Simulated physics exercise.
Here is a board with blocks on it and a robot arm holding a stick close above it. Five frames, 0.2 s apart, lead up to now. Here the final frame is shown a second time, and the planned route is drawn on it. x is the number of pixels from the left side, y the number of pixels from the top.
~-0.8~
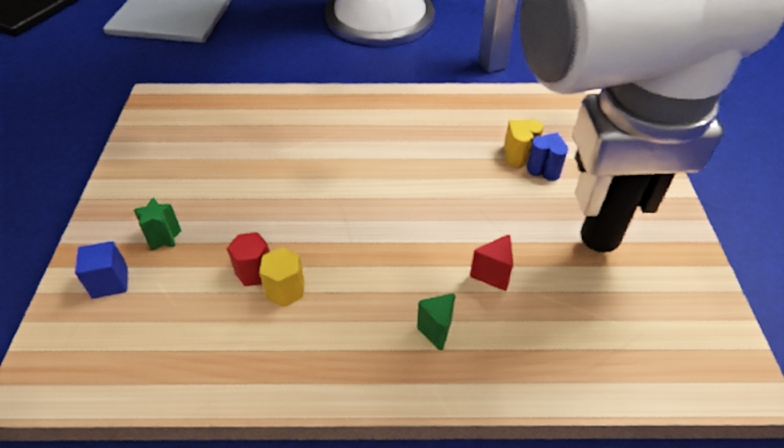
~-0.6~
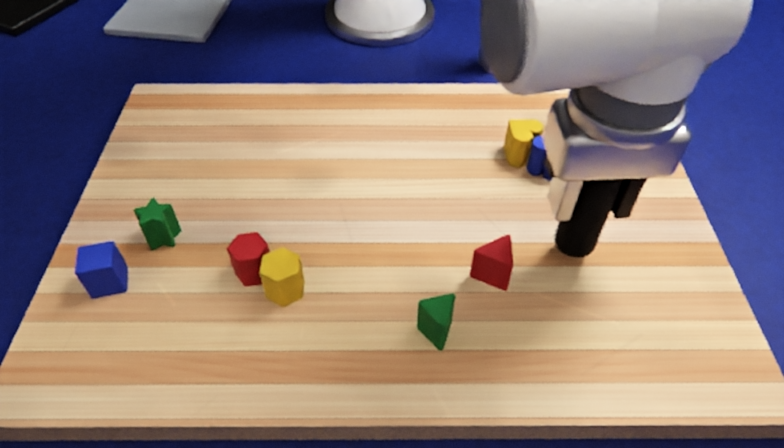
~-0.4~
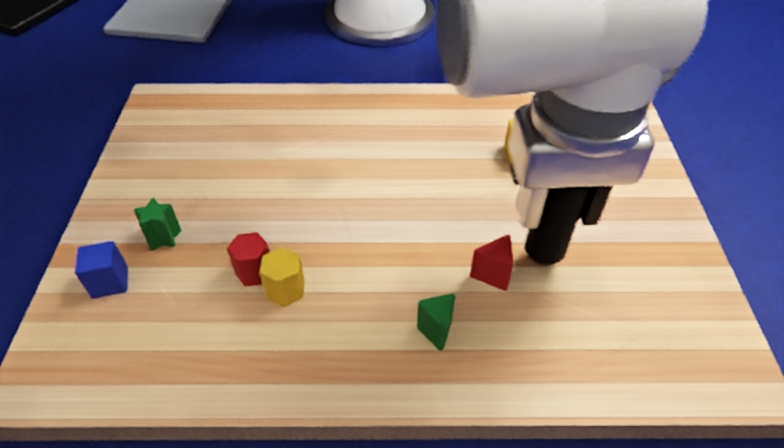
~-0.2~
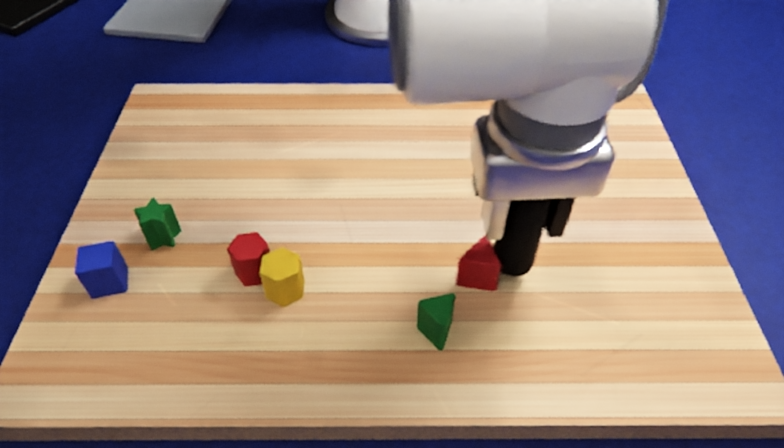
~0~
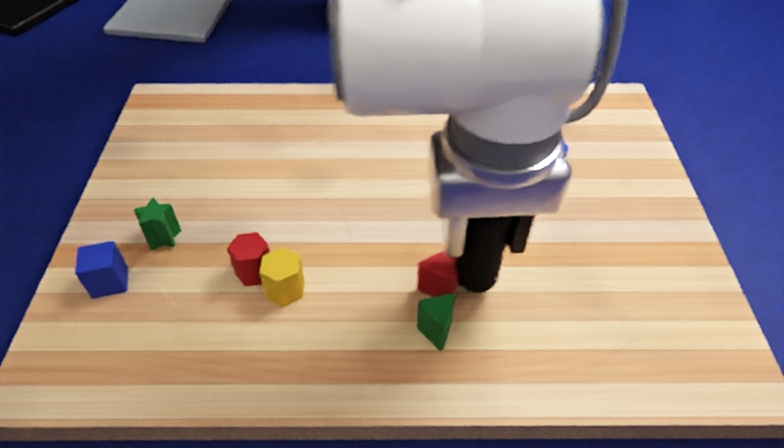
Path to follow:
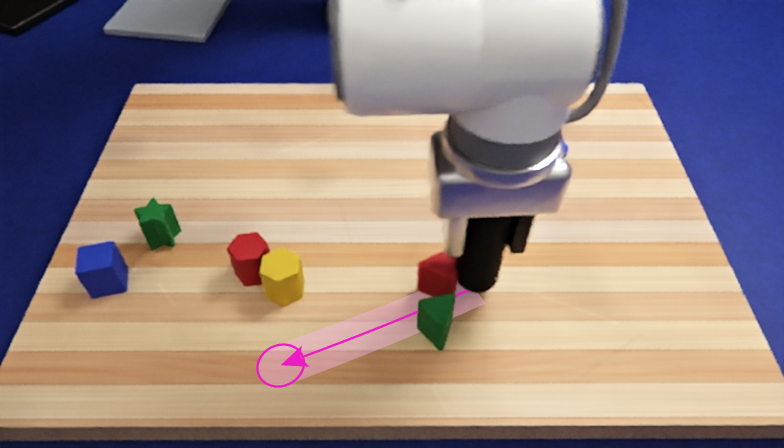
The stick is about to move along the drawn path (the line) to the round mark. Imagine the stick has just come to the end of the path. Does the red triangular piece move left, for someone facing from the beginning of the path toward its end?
No, it doesn't check out.
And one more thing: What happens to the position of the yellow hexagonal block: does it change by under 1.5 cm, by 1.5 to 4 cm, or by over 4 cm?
It will move less than 1.5 cm.
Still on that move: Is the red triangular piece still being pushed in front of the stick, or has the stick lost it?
The stick has moved past the red triangular piece by the time the path ends.
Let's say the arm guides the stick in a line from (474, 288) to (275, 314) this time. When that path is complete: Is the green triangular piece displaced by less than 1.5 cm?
Yes, I think so.
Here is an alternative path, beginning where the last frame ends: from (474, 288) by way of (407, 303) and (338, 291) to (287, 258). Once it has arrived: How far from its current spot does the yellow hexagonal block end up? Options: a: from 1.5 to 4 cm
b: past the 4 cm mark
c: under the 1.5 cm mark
a - from 1.5 to 4 cm.
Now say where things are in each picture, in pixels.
Lower end of the stick at (600, 239), tops of blocks, yellow hexagonal block at (280, 263), green triangular piece at (439, 307), red triangular piece at (499, 249), in the first picture.
Stick at (574, 243), blocks as before, in the second picture.
Stick at (544, 250), blocks as before, in the third picture.
Stick at (512, 261), red triangular piece at (482, 252), in the fourth picture.
Stick at (476, 277), yellow hexagonal block at (280, 263), green triangular piece at (439, 307), red triangular piece at (443, 262), in the fifth picture.
The drawn path runs from (474, 288) to (281, 365).
The first path, step by step. One third of the way, stick at (414, 303); green triangular piece at (436, 315); red triangular piece at (386, 269), turned 40° clockwise.
Two thirds of the way, stick at (349, 329); green triangular piece at (436, 315); red triangular piece at (377, 270), turned 65° clockwise.
At the end, stick at (278, 355); yellow hexagonal block not moved; green triangular piece at (436, 315); red triangular piece at (377, 270), turned 65° clockwise.
